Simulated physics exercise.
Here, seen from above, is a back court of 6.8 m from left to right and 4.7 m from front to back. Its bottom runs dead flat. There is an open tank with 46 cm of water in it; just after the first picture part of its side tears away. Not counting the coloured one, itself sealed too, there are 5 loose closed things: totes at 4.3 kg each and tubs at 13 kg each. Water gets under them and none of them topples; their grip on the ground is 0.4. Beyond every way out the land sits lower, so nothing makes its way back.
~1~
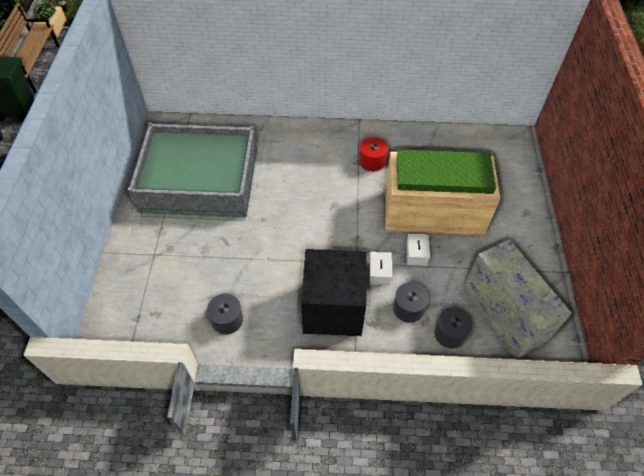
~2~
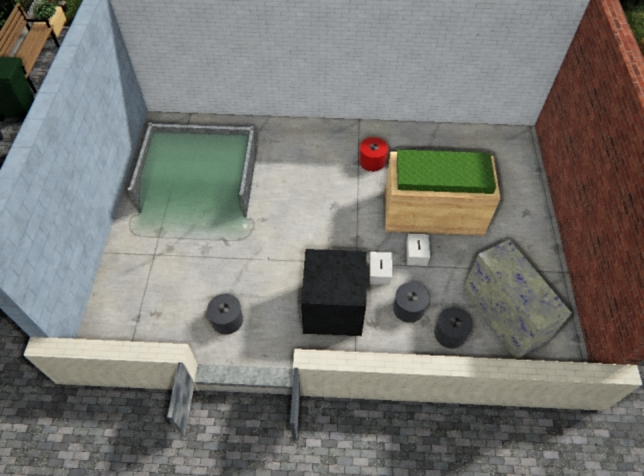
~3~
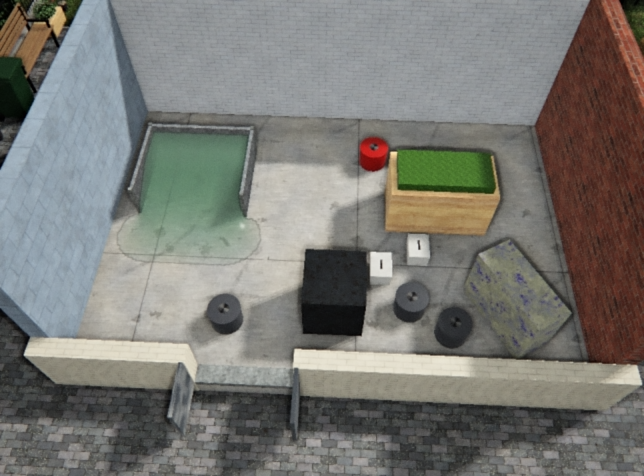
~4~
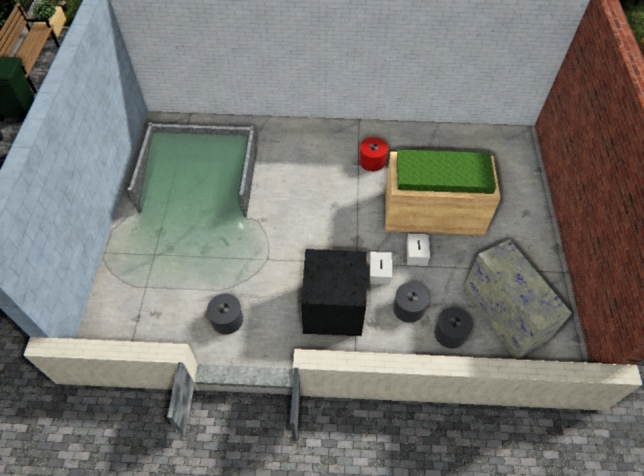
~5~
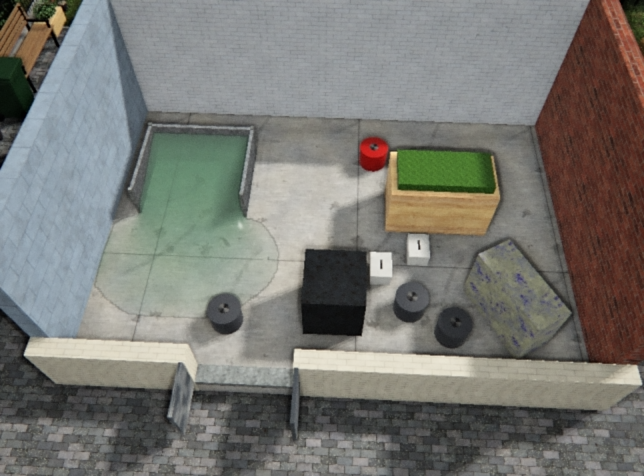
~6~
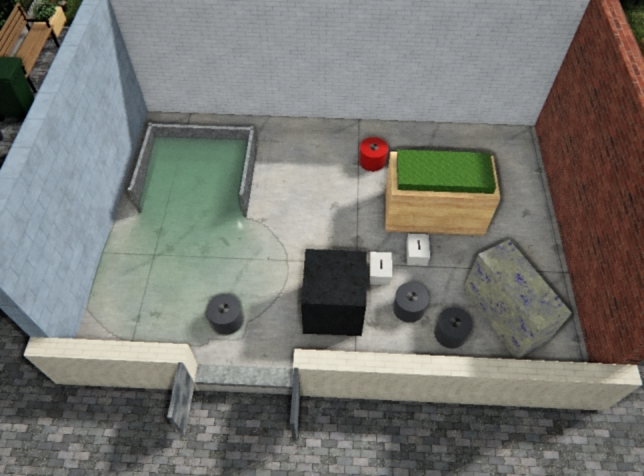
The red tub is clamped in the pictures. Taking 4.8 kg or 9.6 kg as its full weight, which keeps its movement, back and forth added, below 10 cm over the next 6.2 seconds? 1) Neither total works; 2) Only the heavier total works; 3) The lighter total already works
2, only the heavier total works.
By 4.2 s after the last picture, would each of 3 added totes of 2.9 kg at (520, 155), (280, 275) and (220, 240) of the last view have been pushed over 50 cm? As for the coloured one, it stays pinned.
In the given order, I'd say smaller, greater, greater.
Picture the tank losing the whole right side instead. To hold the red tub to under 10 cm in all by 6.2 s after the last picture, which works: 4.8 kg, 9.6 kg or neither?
Then, in short, both are too little.
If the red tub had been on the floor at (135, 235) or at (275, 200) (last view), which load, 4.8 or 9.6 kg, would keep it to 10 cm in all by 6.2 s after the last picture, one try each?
In turn: Neither is enough; either load holds.
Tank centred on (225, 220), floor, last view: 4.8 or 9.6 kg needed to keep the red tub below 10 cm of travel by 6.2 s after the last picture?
In that case, simply put, the lighter one does it.
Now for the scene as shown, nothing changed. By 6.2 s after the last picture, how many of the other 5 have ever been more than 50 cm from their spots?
1 of them.
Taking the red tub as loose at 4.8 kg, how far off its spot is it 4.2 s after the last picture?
It would be some 0 cm from its spot.
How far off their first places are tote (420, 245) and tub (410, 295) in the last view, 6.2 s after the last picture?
Net distance: First 5 cm, second 0 cm.
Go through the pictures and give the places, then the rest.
The red tub at (374, 147), on the bottom; 2.1 m2 under water; 0 of 6 have shifted, in the first frame.
The red tub at (374, 147), on the bottom; 2.8 m2 under water; 0 of 6 have shifted, in the second frame.
The red tub at (374, 147), on the bottom; 3.7 m2 under water; 0 of 6 have shifted, in the third frame.
The red tub at (374, 147), on the bottom; 4.8 m2 under water; 0 of 6 have shifted, in the fourth frame.
The red tub at (374, 147) rests on the ground; water covers 5.9 m2; 0 of 6 have shifted, in the fifth frame.
The red tub at (374, 147) rests on the ground; 7.0 m2 under water; 0 of 6 have shifted, in the sixth frame.
Then, 0.6 s after the last picture the red tub would be 0 cm from its start with 4.8 kg and 0 cm from its start with 9.6 kg; 0 cm of water round it then.
Then, 2.3 s after the last picture the red tub would be 0 cm from its start with 4.8 kg and 0 cm from its start with 9.6 kg; 0 cm of water round it then.
Then, 4.2 s after the last picture the red tub would be 0 cm from its start with 4.8 kg and 0 cm from its start with 9.6 kg; 0 cm of water round it then.
Then, 6.2 s after the last picture the red tub would be 35 cm from its start with 4.8 kg and 0 cm from its start with 9.6 kg; 2 cm of water round it then.
